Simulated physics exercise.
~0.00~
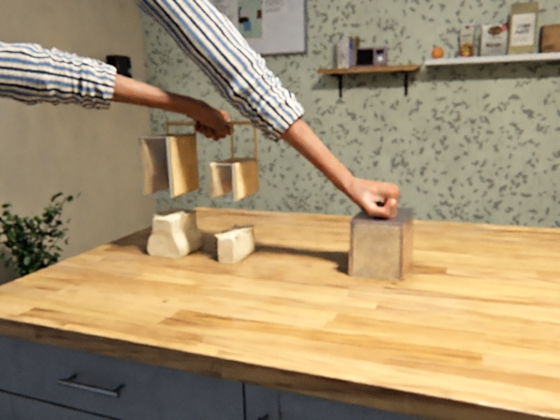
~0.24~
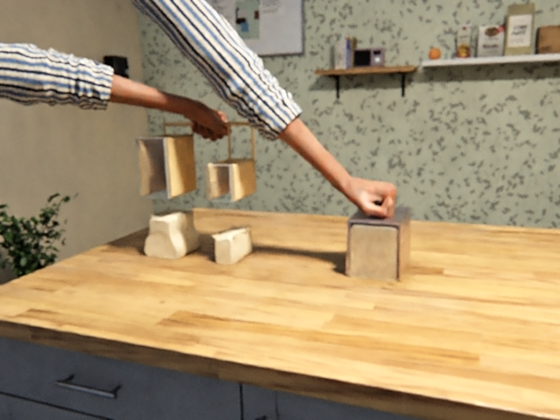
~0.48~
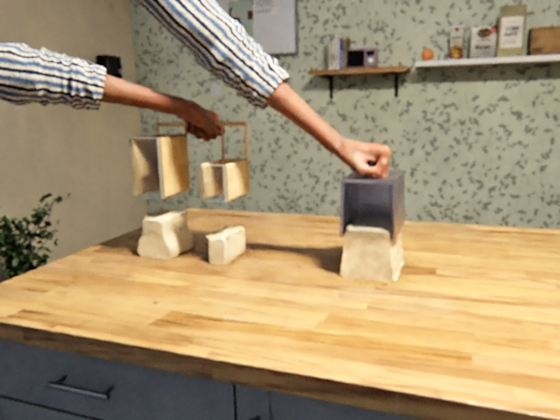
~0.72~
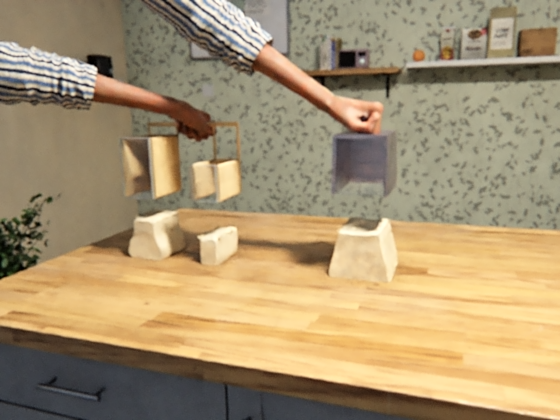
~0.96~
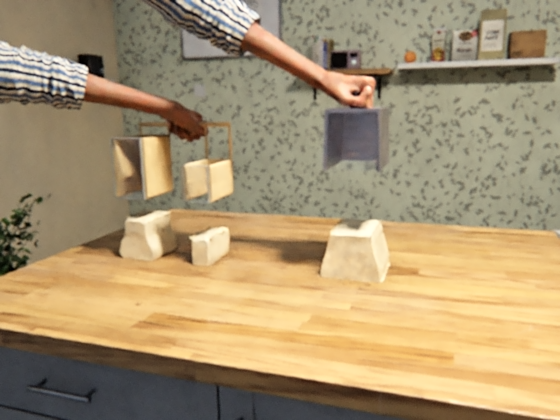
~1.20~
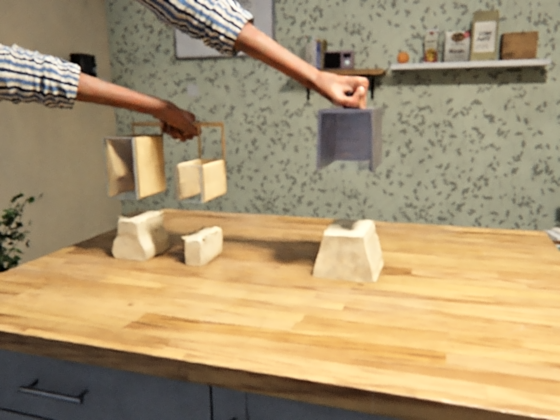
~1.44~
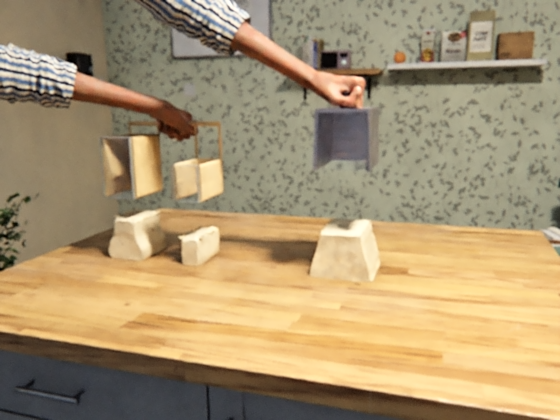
A grey tin was lifted straight up by a hand on the right, uncovering a thick, pale block that sagged slightly but stayed standing on the wooden table, while another hand held two more moulds above two smaller pale lumps.
